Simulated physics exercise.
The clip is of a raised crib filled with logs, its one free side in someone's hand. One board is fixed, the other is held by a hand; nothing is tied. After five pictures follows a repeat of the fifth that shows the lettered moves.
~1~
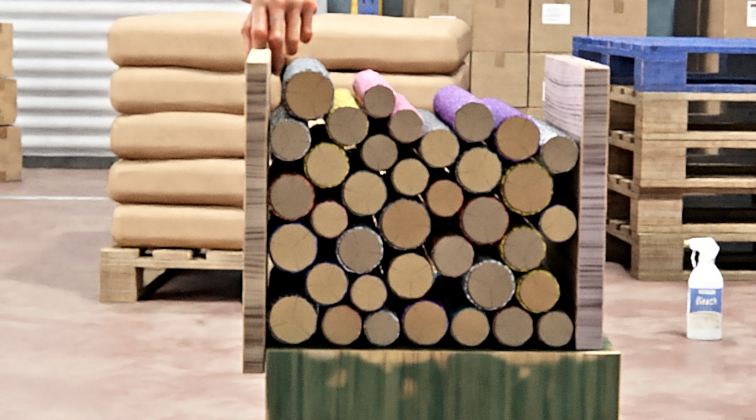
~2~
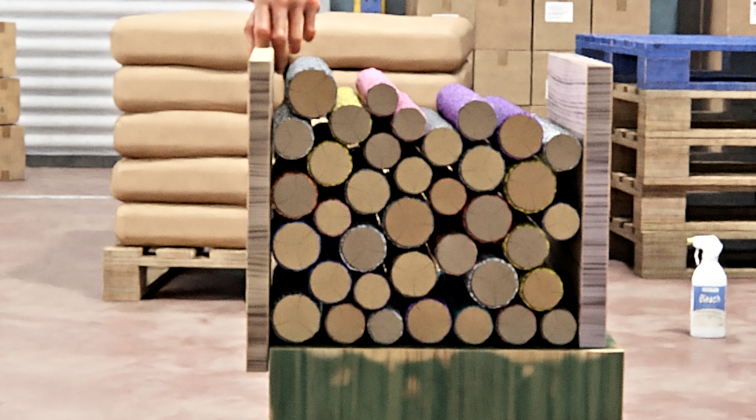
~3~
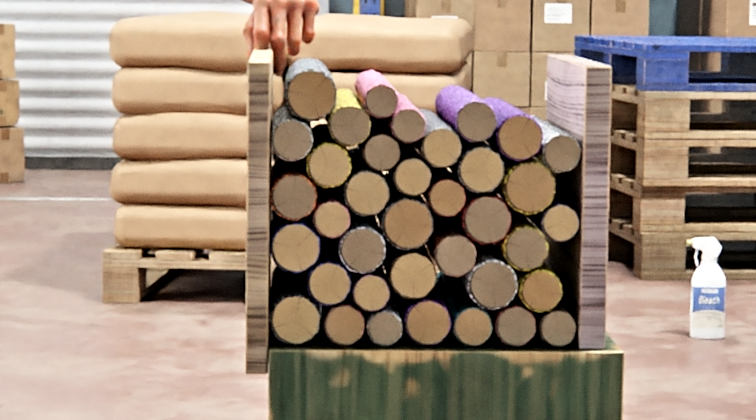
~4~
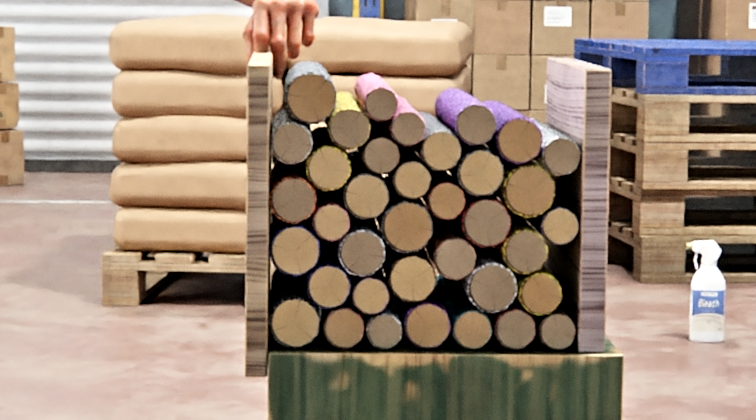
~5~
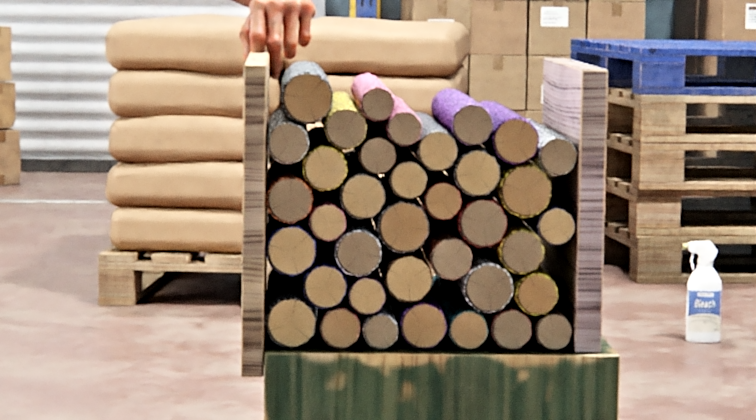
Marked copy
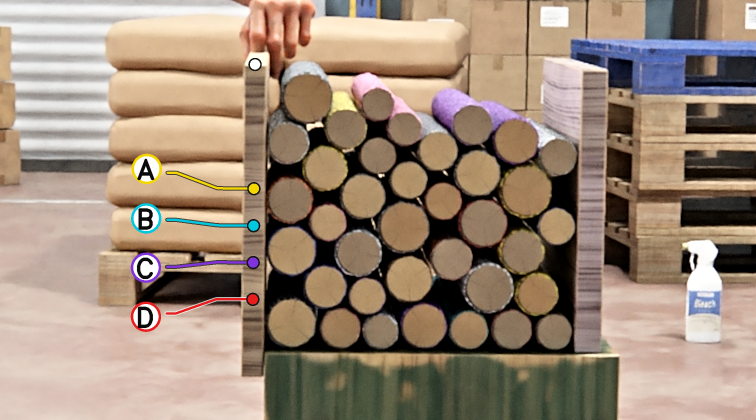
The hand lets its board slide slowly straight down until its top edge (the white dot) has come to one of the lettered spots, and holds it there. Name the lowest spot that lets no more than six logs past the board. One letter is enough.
The last mark within the limit is B.
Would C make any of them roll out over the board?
Yes, at C.
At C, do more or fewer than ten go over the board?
Fewer than ten.
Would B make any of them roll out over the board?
Yes, at B.
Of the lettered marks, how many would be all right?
Two of the four.
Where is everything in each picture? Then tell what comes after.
In the first picture, side board (258, 197); a log (292, 319); a log (512, 327).
In the second picture, a log (516, 325); a log (296, 246).
In the third picture, a log (332, 219); a log (367, 193).
In the fourth picture, a log (529, 191); a log (441, 151).
In the fifth picture, a log (377, 104); side board (256, 200); a log (290, 322).
On the marked copy, A at (254, 188); B at (253, 225); C at (253, 262); D at (253, 299); the white dot at (255, 65).
Following B. Soon after the start, top of the board (266, 138).
Later, top of the board (265, 221).
In the end, top of the board (265, 225), four out over the board.
As for the rest, A one out over the board; C seven out over the board; D more than six out over the board.
